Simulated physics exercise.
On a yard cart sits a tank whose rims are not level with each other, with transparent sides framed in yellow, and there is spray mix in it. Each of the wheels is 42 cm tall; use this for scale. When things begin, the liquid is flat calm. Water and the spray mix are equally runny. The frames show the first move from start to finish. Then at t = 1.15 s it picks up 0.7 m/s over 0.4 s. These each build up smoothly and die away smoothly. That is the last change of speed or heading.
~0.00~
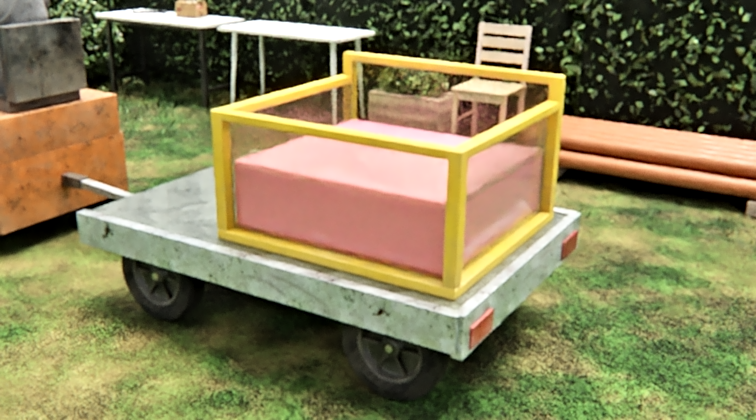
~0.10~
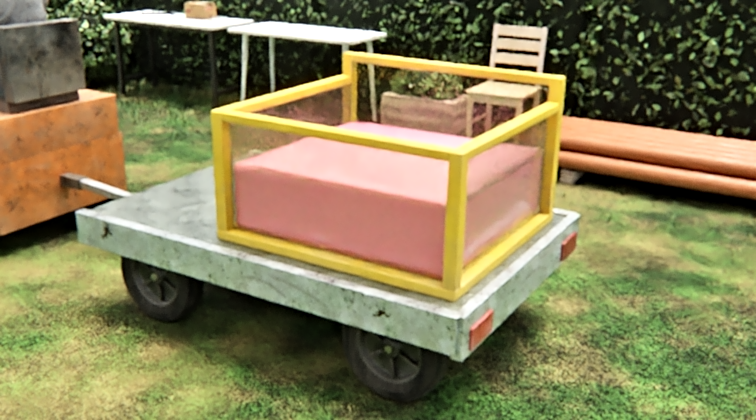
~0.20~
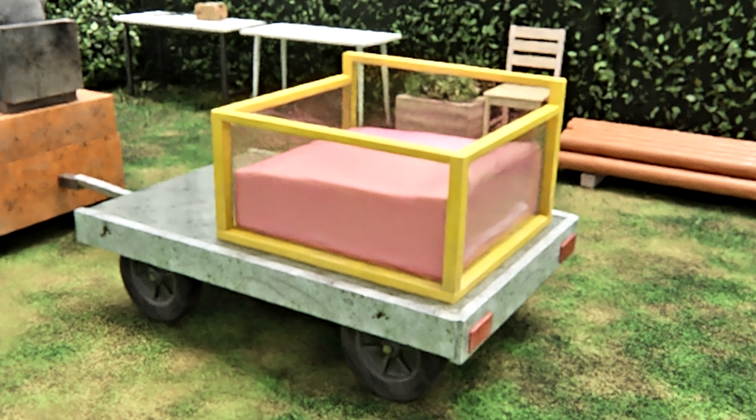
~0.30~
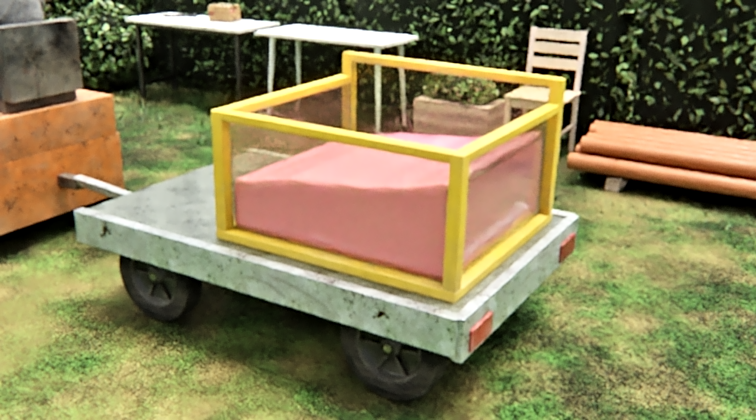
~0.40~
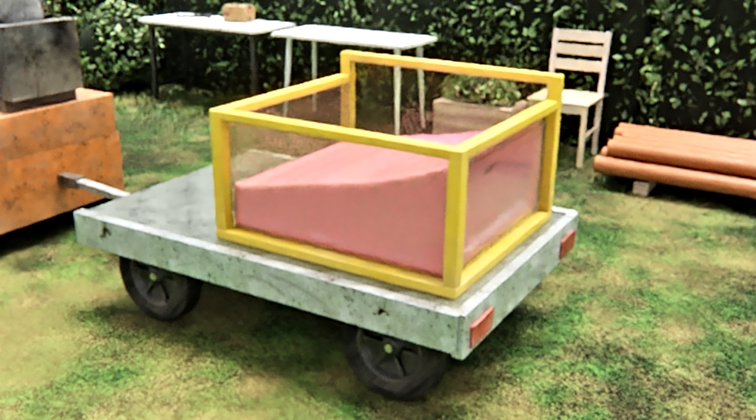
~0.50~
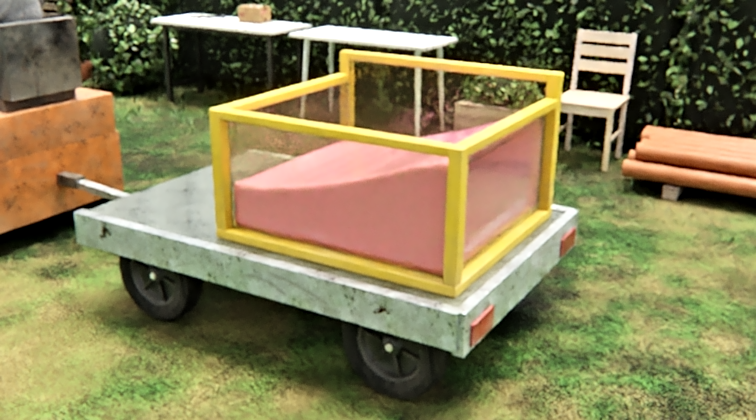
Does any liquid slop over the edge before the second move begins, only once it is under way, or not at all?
It spills once it is under way.
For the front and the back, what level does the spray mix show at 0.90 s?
Around 32 cm toward the front, with 26 cm behind.
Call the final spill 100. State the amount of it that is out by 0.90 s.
By that time, around 0 percent of it is out.
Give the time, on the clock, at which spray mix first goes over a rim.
About 2.1 seconds.
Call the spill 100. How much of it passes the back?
Close to 40 per cent goes that way.
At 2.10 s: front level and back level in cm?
Front: 26 cm; back: 26 cm.
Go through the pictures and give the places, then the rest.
In the first picture, the spray mix reaches (259, 159) at the front end; it reaches (442, 195) at the back end; no slope yet; the front is on the left, levels are read along the near wall; a wheel hub at (385, 352).
In the second picture, the spray mix reaches (259, 159) at the front end; it reaches (442, 196) at the back end; no slope yet.
In the third picture, the spray mix reaches (259, 168) at the front end; it reaches (443, 188) at the back end; it is heaped 5° towards the back.
In the fourth picture, the spray mix reaches (259, 174) at the front end; it reaches (444, 179) at the back end; it is heaped 9° towards the back.
In the fifth picture, the spray mix reaches (259, 180) at the front end; it reaches (444, 164) at the back end; it is heaped 14° towards the back.
In the sixth picture, the spray mix reaches (259, 181) at the front end; it reaches (443, 160) at the back end; it is heaped 15° towards the back; a wheel hub at (385, 351).
After 0.90 s it stands 26 cm high behind and 32 cm in front; all of it is still inside.
After 1.50 s it stands 39 cm high behind and 19 cm in front; all of it is still inside.
After 2.10 s it stands 26 cm high behind and 26 cm in front; 1 per cent has gone over the back.
After 4.53 s 2 per cent has gone over the front and the back; the first of it left at about 2.10 s, and the second move began at 1.15 s.
